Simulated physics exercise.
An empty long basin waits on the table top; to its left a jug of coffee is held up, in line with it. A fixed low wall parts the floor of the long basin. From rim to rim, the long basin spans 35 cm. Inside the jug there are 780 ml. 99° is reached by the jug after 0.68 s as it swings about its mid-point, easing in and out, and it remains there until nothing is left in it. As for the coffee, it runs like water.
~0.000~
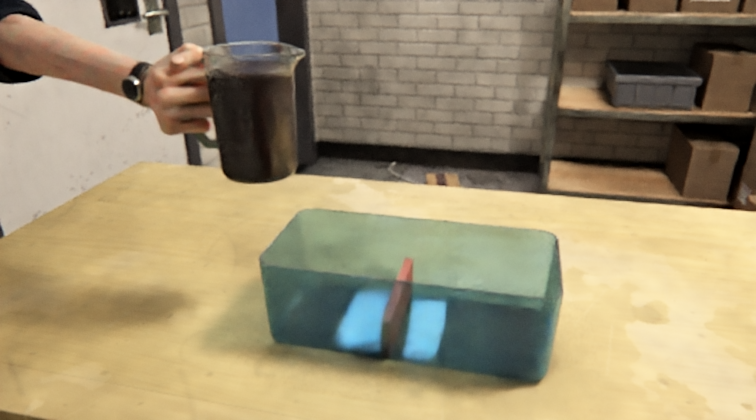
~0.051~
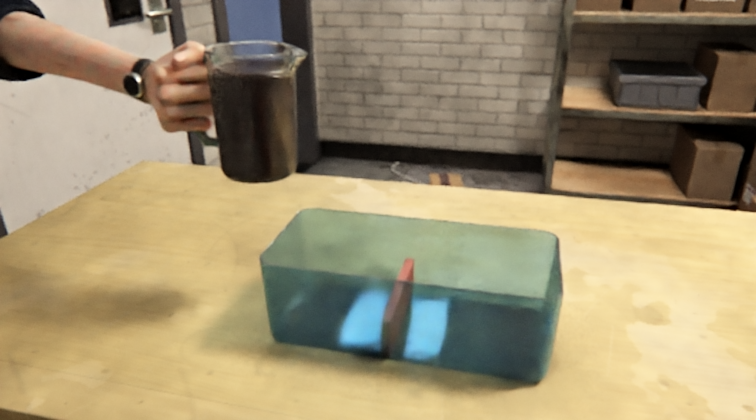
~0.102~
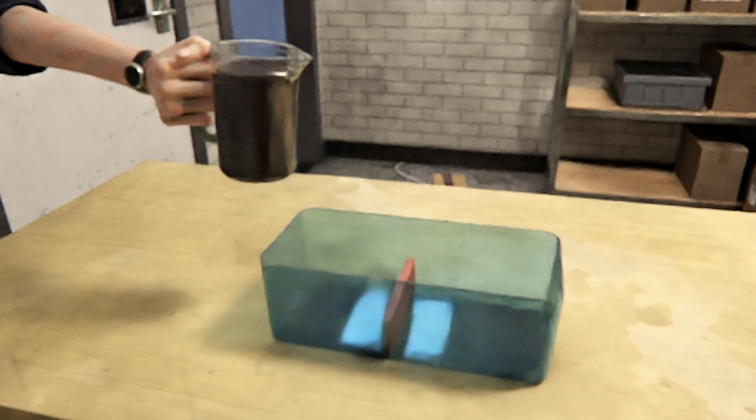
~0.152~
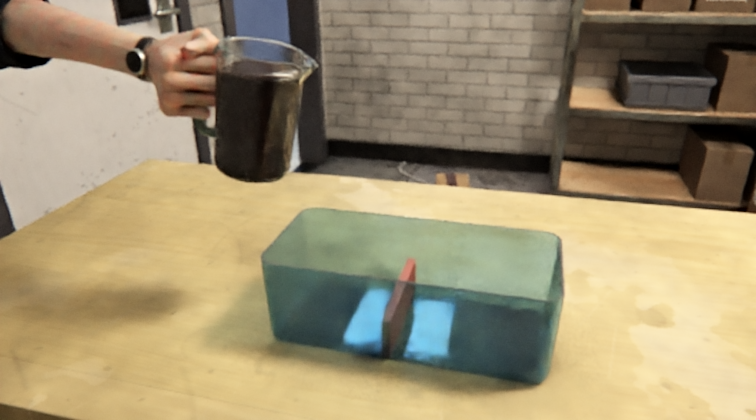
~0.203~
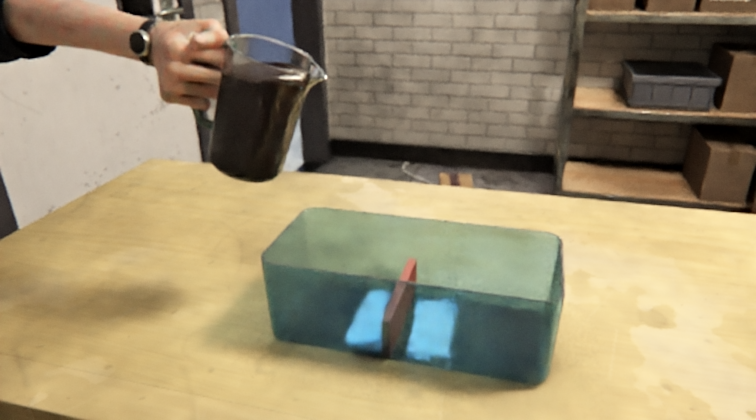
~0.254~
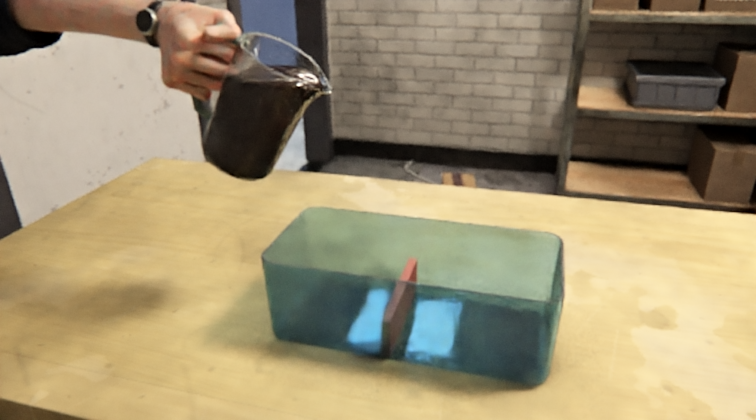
On a wooden table top, a long bluish-green basin with a reddish divider sat still while a hand held up a jug of dark liquid to its left, then gradually tilted it rightward.
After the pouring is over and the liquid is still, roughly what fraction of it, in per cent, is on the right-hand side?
Roughly 18 out of 100 parts.
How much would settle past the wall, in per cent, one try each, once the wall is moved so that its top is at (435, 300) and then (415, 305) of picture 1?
Try 1: 5 %; try 2: 10 %.
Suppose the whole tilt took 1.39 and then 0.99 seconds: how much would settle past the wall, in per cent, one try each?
It comes to 25 per cent, and then 20 per cent.
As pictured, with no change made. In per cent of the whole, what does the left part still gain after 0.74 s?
About 40 percent.
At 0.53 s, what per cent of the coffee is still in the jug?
72 %.
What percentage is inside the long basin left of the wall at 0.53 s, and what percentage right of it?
Lab note: Left near 5, right near 3.
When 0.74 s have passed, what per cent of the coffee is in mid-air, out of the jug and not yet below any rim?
Estimated airborne part: Roughly 20 per cent.
Then, 0.53 s in, the tilt is 88° and 72 per cent is still to pour, 5 is left of the wall and 3 right of it.
Then, 0.74 s in, the tilt is 99° and 32 per cent is still to pour, 40 is left of the wall and 7 right of it.
Then, 0.95 s in, the tilt is 99° and 10 per cent is still to pour, 62 is left of the wall and 16 right of it.
Then, 1.18 s in, the tilt is 99° and 2 per cent is still to pour, 75 is left of the wall and 17 right of it.
Finally, 79 per cent lies left of the wall, 18 right of it and 3 outside.
